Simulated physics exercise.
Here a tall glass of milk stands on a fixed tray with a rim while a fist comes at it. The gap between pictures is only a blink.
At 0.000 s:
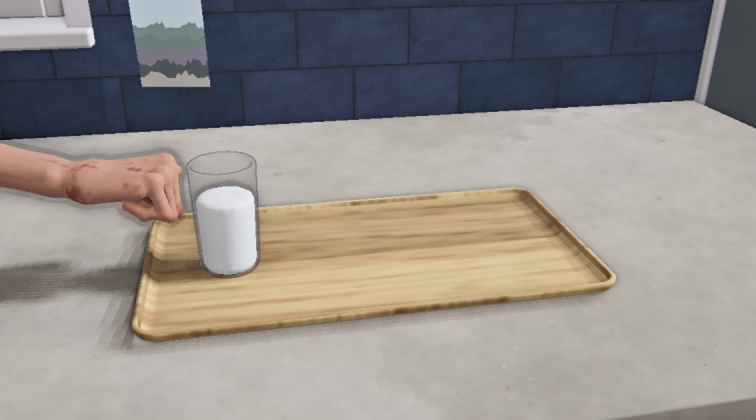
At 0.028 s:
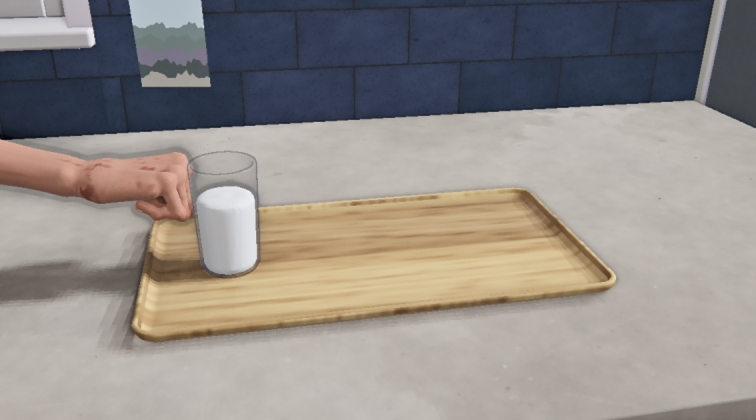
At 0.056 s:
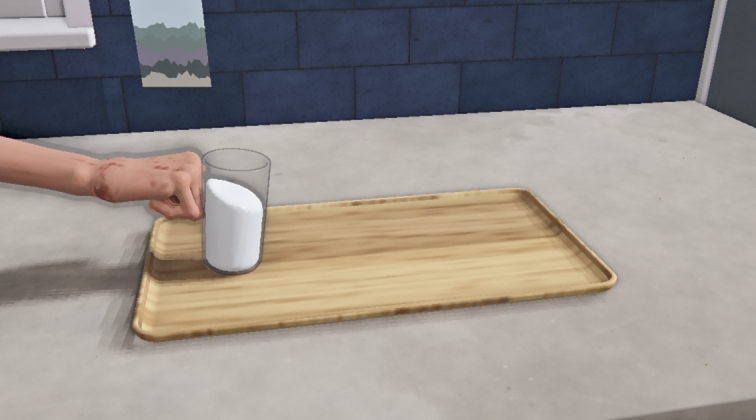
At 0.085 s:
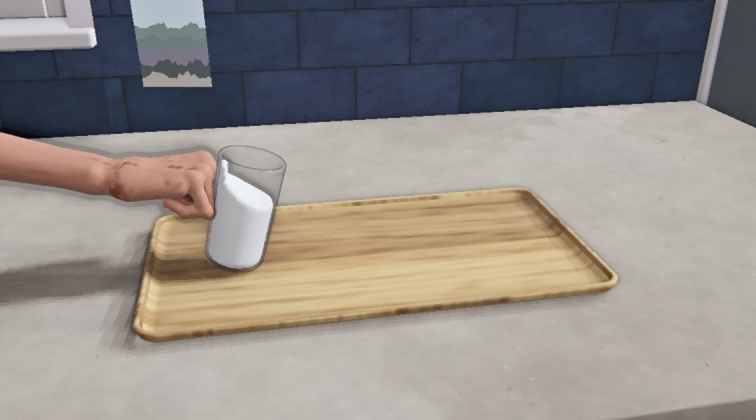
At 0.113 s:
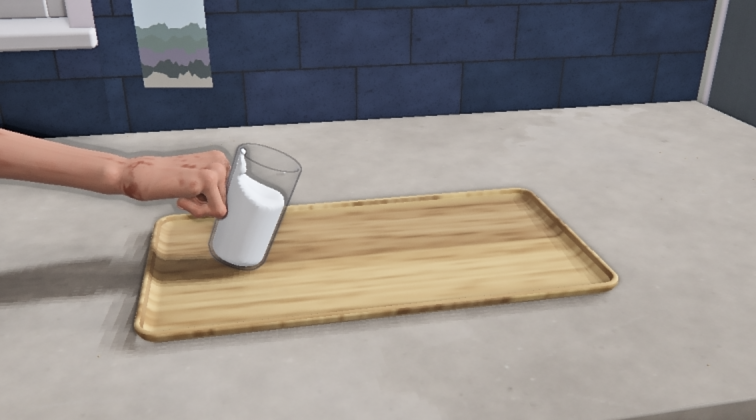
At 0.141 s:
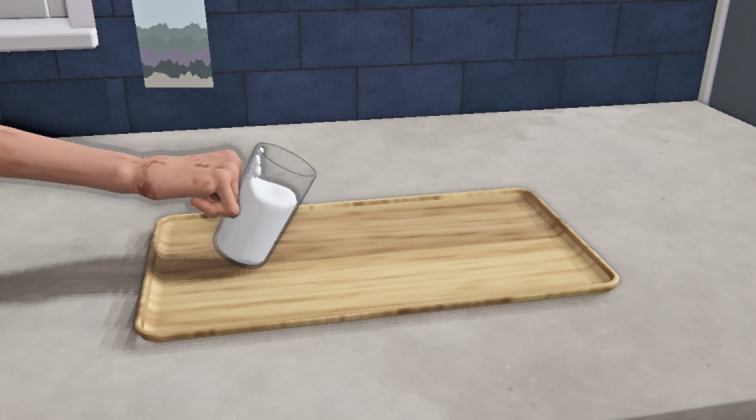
A glass of milk on a wooden tray leaned steadily over to the right as a hand pushed against its upper left side, and the milk sloshed up the left wall inside.
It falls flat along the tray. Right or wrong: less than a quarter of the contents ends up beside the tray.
Wrong.
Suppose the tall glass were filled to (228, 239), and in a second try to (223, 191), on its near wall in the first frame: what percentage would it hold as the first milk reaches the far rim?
35 % and 40 %.
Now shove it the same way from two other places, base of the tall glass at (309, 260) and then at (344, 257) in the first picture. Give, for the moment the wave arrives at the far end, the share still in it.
In order, close to 55 and 60 percent.
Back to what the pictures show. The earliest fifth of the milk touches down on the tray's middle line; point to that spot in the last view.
(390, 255).
A moment on, the tall glass lies on its side and 99 per cent is in the glass, 0 on the tray and 1 above or beyond its rim.
Next, the tall glass lies on its side and 58 per cent is in the glass, 28 on the tray and 14 above or beyond its rim.
Then the tall glass lies on its side and 30 per cent is in the glass, 62 on the tray and 8 above or beyond its rim.
Later the tall glass lies on its side and 16 per cent is in the glass, 49 on the tray and 35 above or beyond its rim.
At rest 65 per cent is held by tray and glass, 35 is off the tray.
